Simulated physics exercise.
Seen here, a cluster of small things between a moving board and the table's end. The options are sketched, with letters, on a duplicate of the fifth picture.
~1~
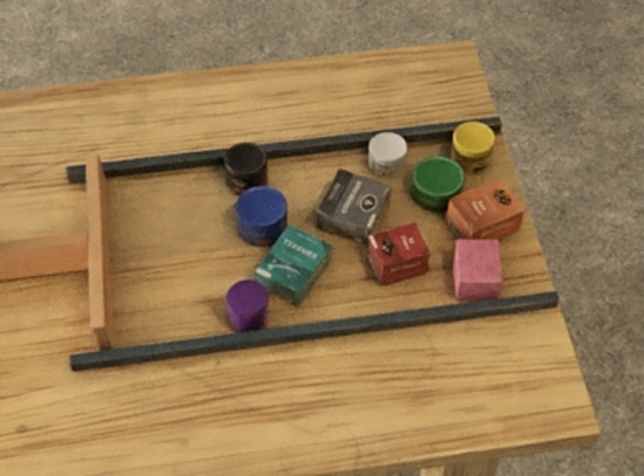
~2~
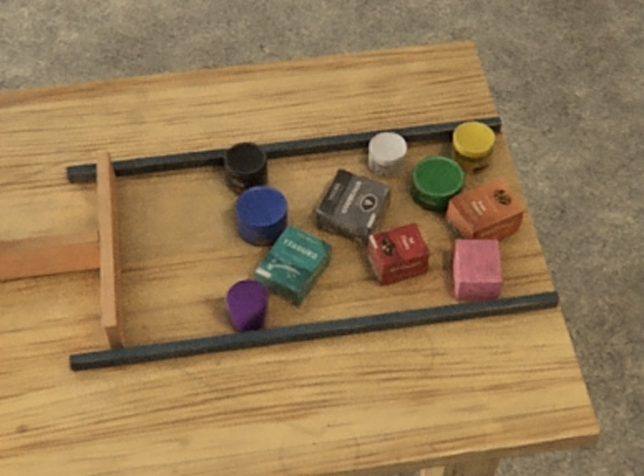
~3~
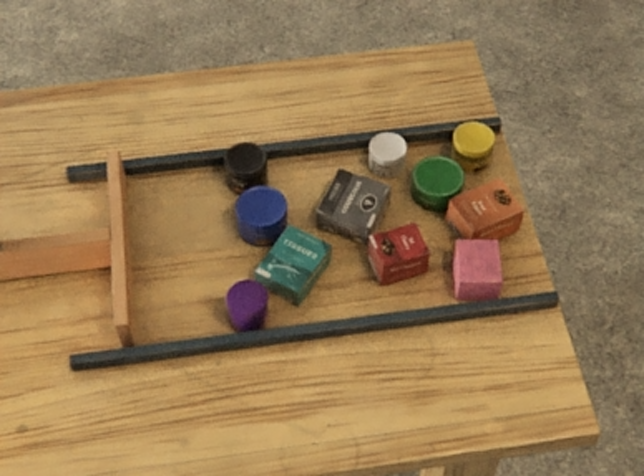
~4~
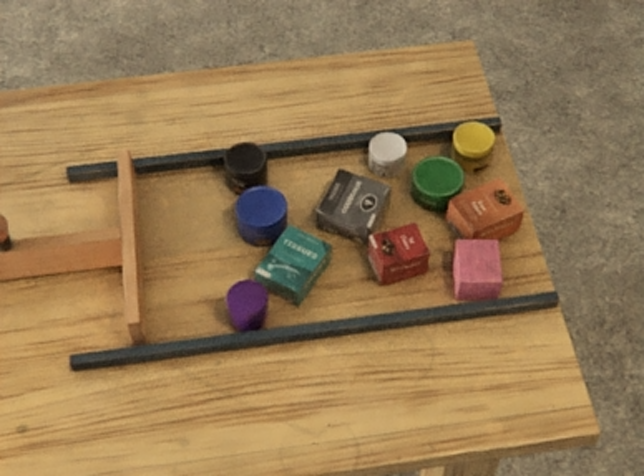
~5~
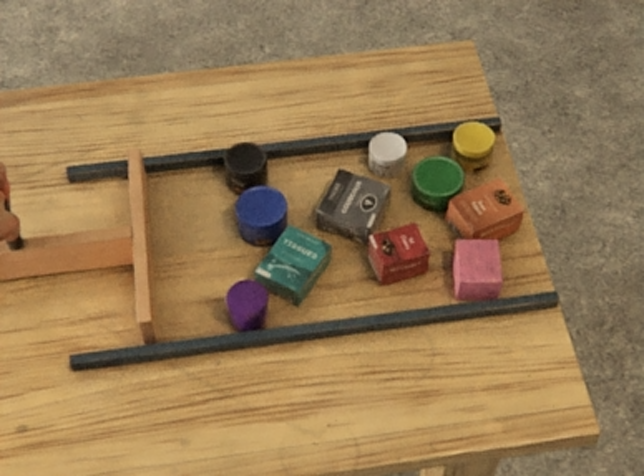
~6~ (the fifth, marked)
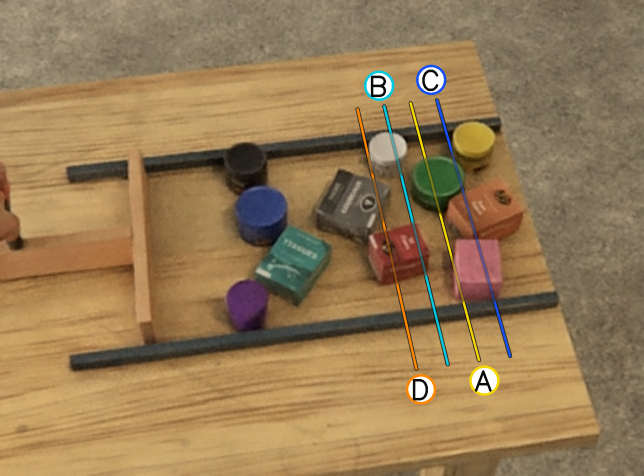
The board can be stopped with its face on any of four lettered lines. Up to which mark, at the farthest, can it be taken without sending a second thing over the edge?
No second one falls up to D.
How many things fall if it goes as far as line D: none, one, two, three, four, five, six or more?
In all, none.
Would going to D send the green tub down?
By then, no.
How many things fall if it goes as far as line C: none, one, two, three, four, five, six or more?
By then, six or more.
On the marked copy, A at (442, 221); B at (413, 224); C at (470, 217); D at (384, 228).
Following D. Soon after the start, board (229, 219); purple pot (267, 305); yellow jar (473, 149).
Later, board (316, 208); green tub (449, 181); red box (418, 257).
In the end, board (380, 200); green tub (510, 178); orange packet (522, 217); none fallen.
As for the rest, A drops four; B drops three; C drops seven.
